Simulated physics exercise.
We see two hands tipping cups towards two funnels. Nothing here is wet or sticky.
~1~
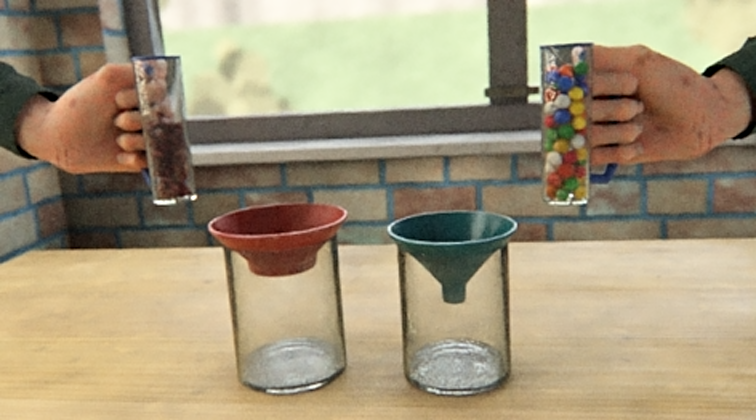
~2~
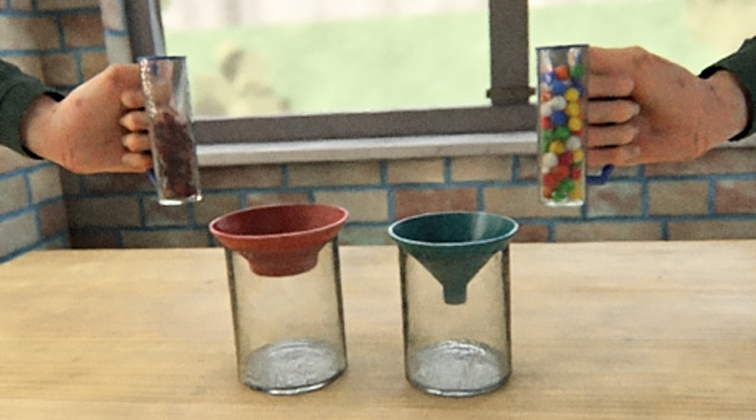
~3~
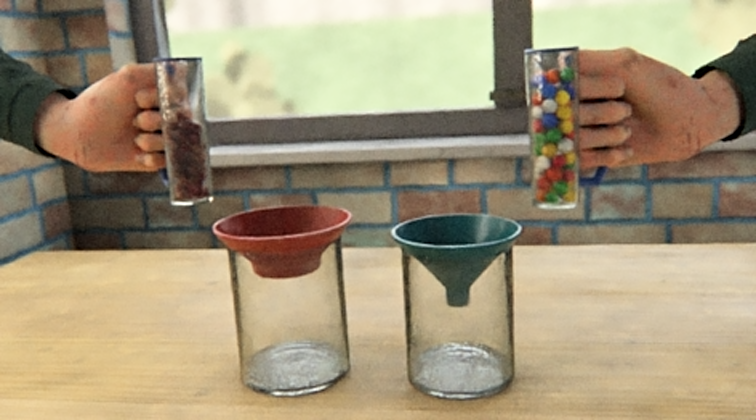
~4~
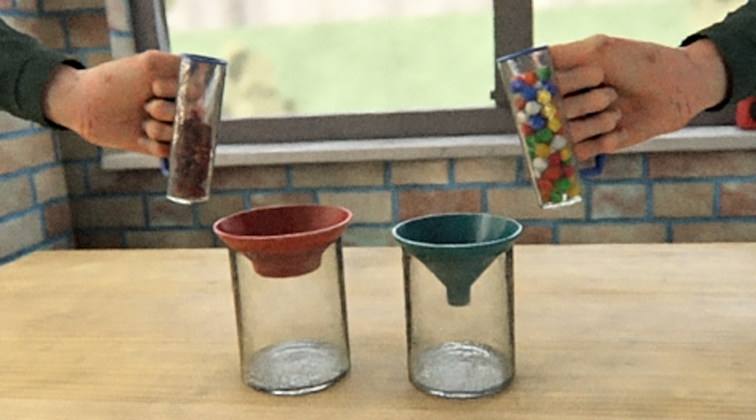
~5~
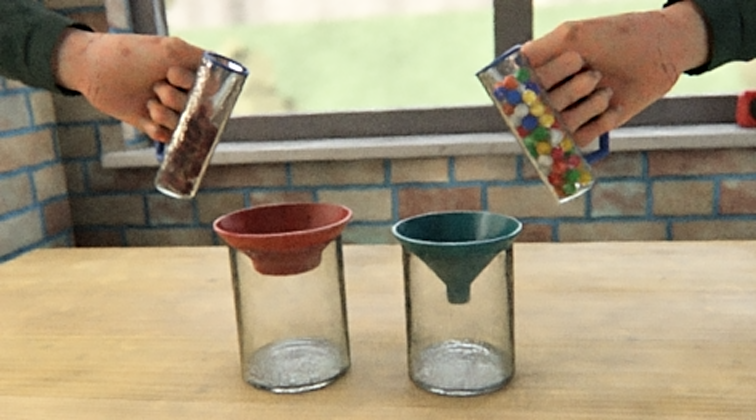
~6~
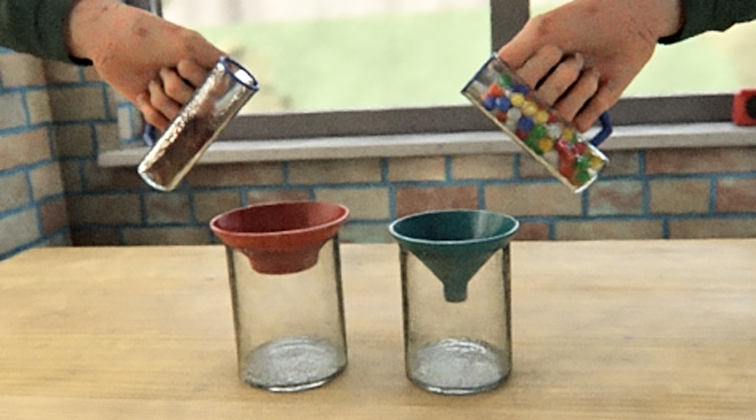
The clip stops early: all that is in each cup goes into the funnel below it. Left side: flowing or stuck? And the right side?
Left funnel runs clear, right funnel gets blocked.
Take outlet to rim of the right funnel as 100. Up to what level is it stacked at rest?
Some 85 per cent.
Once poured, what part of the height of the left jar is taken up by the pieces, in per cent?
Close to 10 per cent.
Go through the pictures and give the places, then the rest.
The first frame shows left funnel near (279, 229), outlet at (283, 267), about 7 pieces wide; left cup near (166, 130), holding kidney beans; right funnel near (452, 237), outlet at (455, 303), under two pieces wide; right cup near (566, 124), holding gumballs.
The second frame shows left cup near (172, 130), upright; right cup near (562, 126), upright.
The third frame shows left cup near (185, 131), upright; right cup near (554, 128), upright.
The fourth frame shows left cup near (196, 130), tipped 14°; right cup near (543, 128), tipped 14°.
The fifth frame shows left cup near (200, 128), tipped 30°; right cup near (538, 126), tipped 30°.
The sixth frame shows left funnel near (281, 227), outlet at (285, 266); left cup near (197, 126), tipped 46°; right funnel near (454, 236), outlet at (456, 302); right cup near (534, 125), tipped 46°.
Then, 0.39 s on from there, left, the whole lot still in the cup; right, the whole lot still in the cup.
Then, 0.73 s on from there, left, the whole lot still in the cup; right, the bulk still in the cup, near a quarter in or over the funnel.
Then, 1.02 s on from there, left, near a third still in the cup, near half in or over the funnel, near a quarter down in the jar; right, only a few still in the cup, all but a few in or over the funnel, a little down in the jar, only a few beside the jar.
In the end, left, the whole lot down in the jar; right, all but a few stuck in the funnel, a little down in the jar, only a few beside the jar.
